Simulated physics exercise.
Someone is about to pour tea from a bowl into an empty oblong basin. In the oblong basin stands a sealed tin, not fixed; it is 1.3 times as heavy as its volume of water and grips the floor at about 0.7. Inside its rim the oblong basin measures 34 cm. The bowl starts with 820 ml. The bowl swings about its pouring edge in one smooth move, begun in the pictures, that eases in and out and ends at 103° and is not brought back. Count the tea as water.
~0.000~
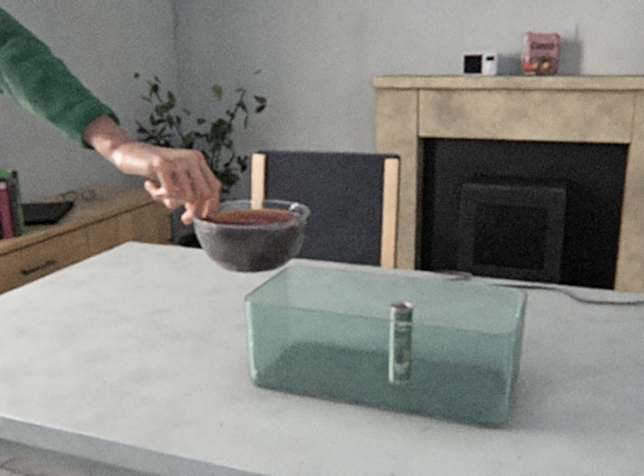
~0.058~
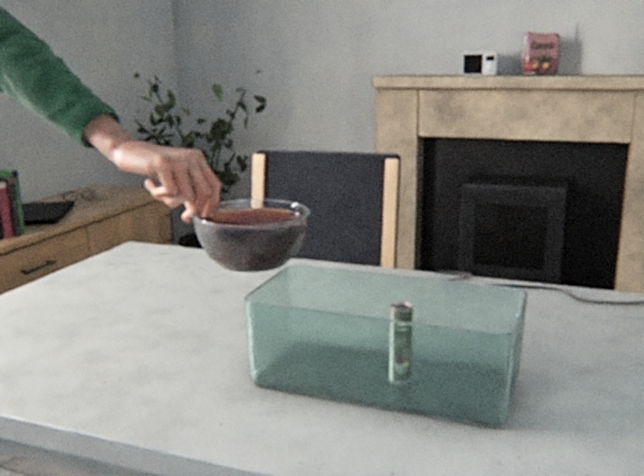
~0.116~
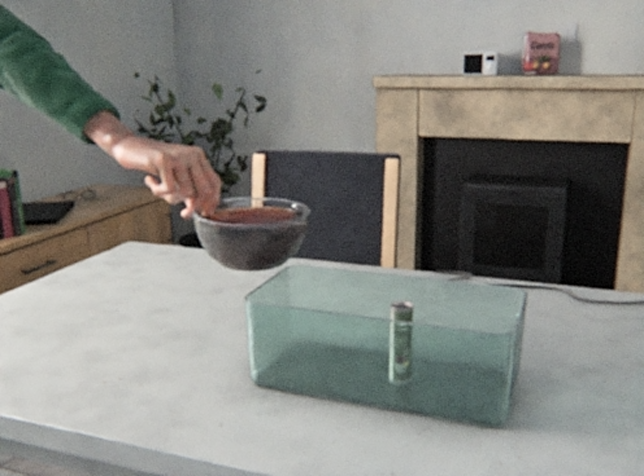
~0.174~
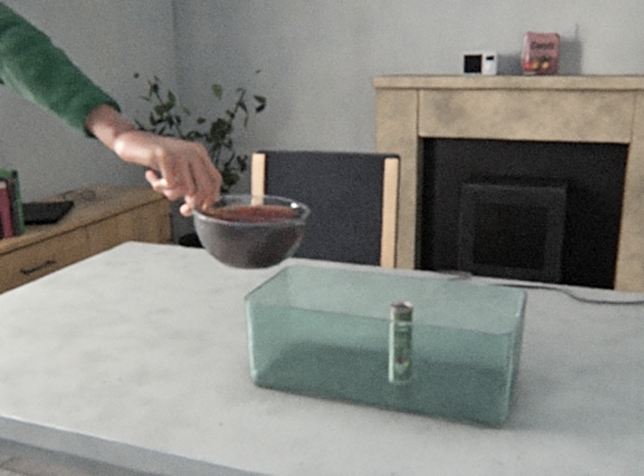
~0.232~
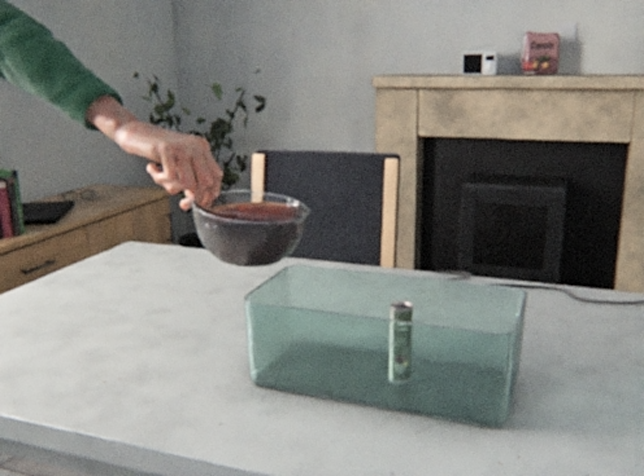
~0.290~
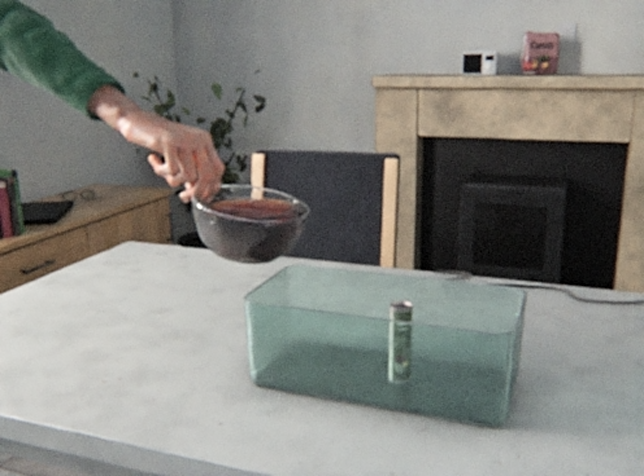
A hand in a green sleeve slowly tilting a glass bowl of reddish-brown tea slightly rightward beside an oblong greenish basin.
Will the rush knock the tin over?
It stays up.
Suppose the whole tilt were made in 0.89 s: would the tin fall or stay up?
The tin goes over.
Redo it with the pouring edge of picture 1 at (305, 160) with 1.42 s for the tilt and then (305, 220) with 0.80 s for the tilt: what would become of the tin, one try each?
First it keeps standing; then it falls.
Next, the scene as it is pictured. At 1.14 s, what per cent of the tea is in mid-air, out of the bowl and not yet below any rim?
Near 10 in a hundred.
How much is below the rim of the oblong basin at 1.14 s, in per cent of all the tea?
About 88 per cent.
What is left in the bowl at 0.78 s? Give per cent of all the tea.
Near 50 in a hundred.
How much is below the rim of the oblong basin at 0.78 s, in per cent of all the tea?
Some 20 per cent.
By 0.78 s the tilt is 59° and 49 per cent is still to pour; the tin stands where it began.
By 1.14 s the tilt is 93° and 4 per cent is still to pour; the tin stands where it began.
By 1.51 s the tilt is 103° and 0 per cent is still to pour; the tin stands where it began.
By 1.92 s the tilt is 103° and 0 per cent is still to pour; the tin stands where it began.
At rest the tin stands where it began.
